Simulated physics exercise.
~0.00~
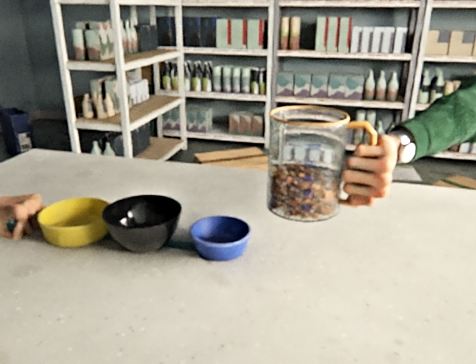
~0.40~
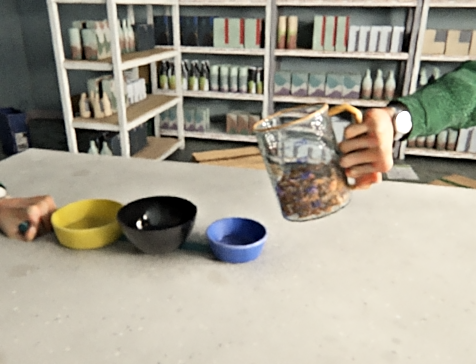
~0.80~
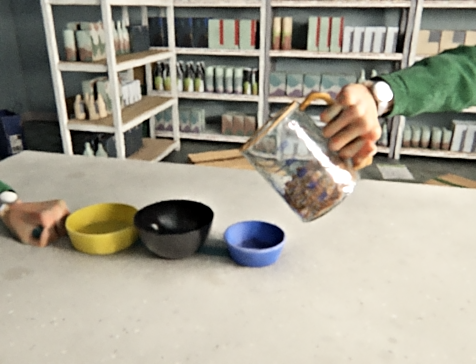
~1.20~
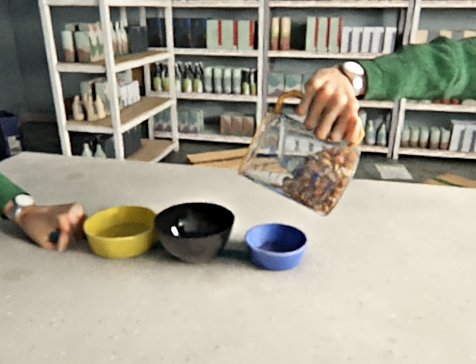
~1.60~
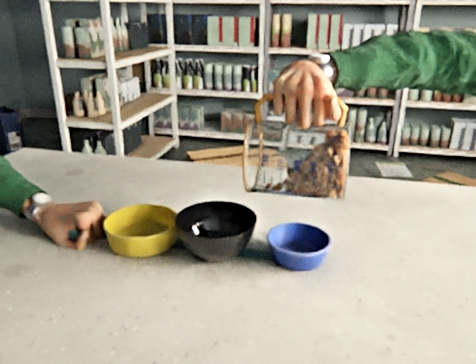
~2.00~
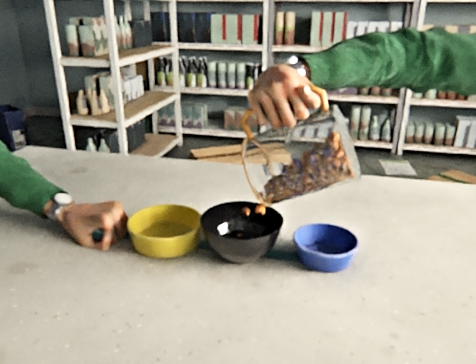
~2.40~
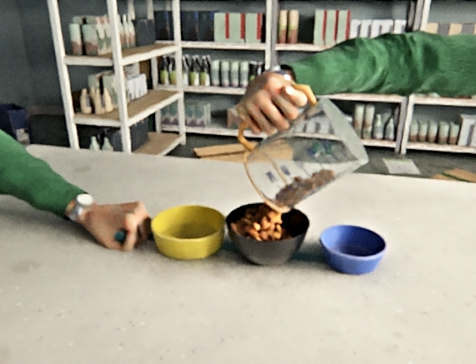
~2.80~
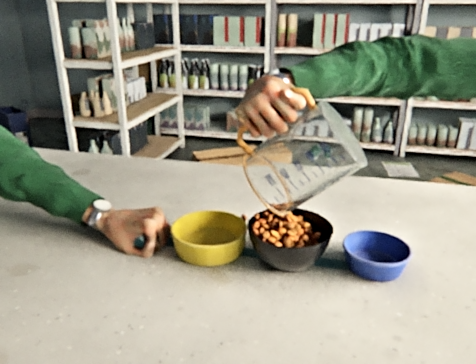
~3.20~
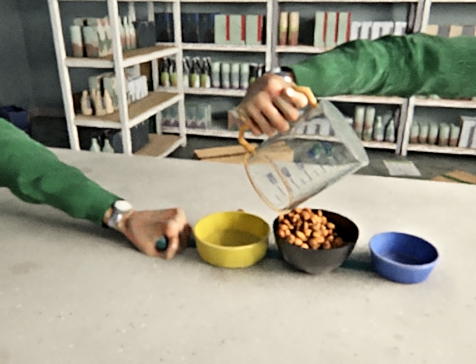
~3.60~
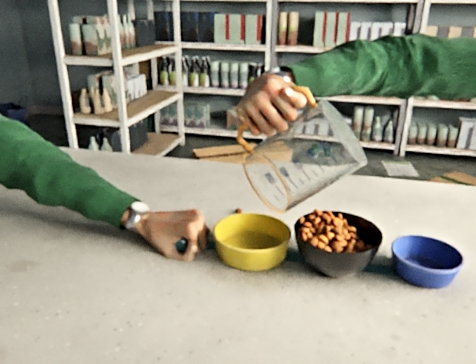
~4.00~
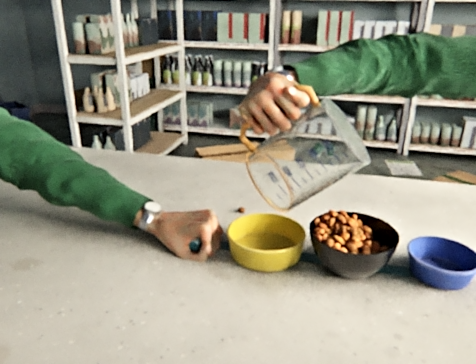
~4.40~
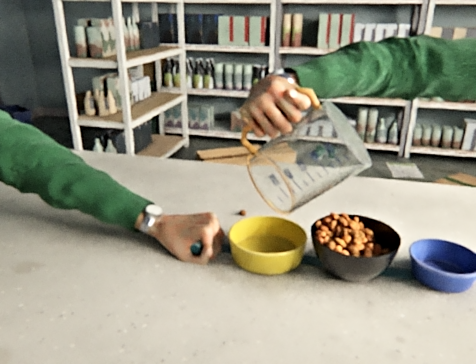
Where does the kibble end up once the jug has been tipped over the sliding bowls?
Practically all of it ends up heaped in the black bowl. The blue and yellow bowls stay empty, and next to nothing lands on the table.
